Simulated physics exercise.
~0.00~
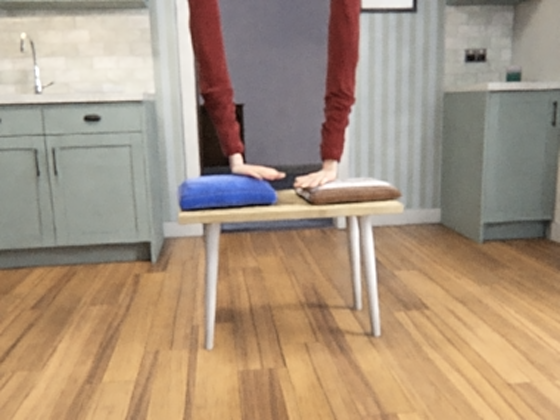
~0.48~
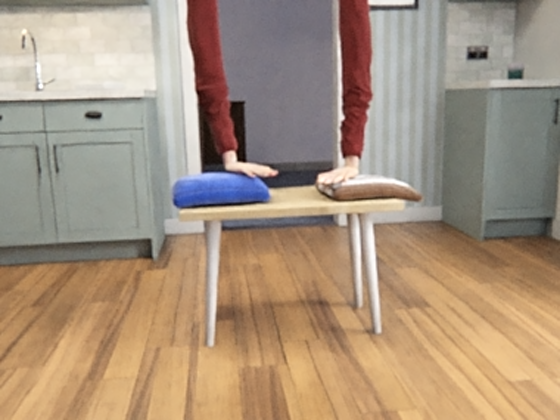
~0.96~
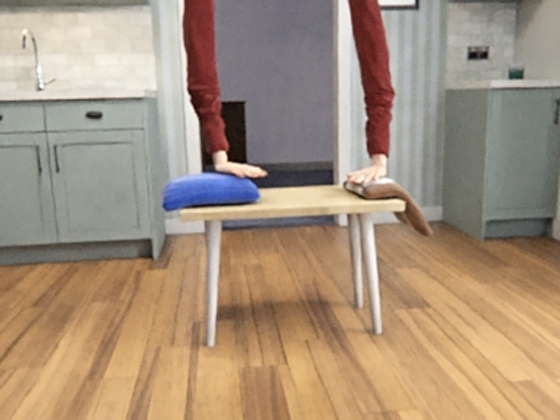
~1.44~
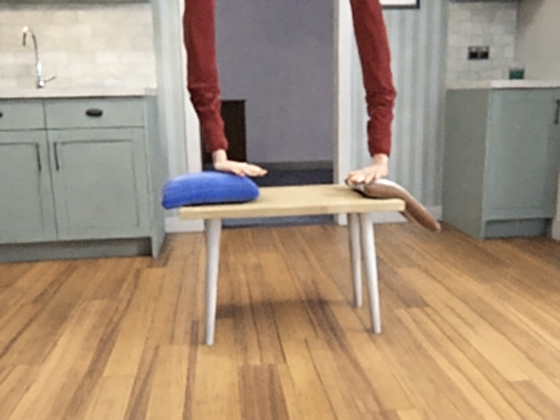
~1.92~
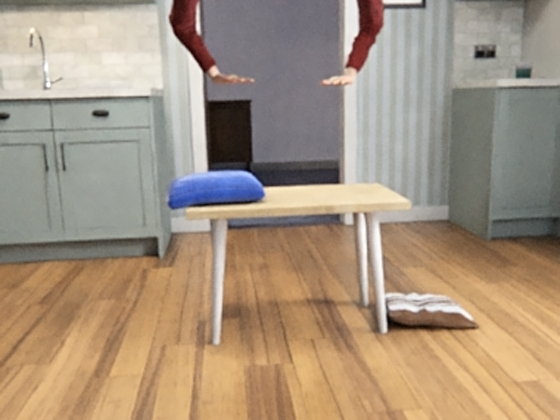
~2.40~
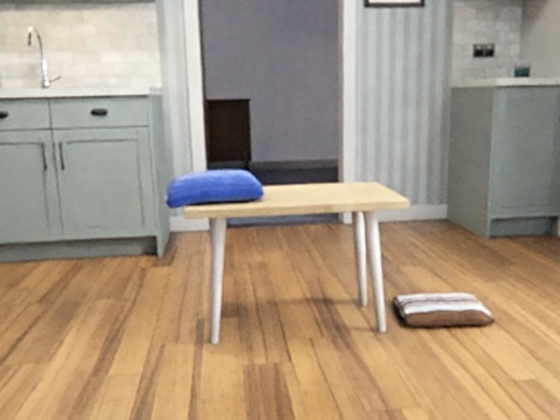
Two hands slide a blue cushion left and a brown one right, which falls off.
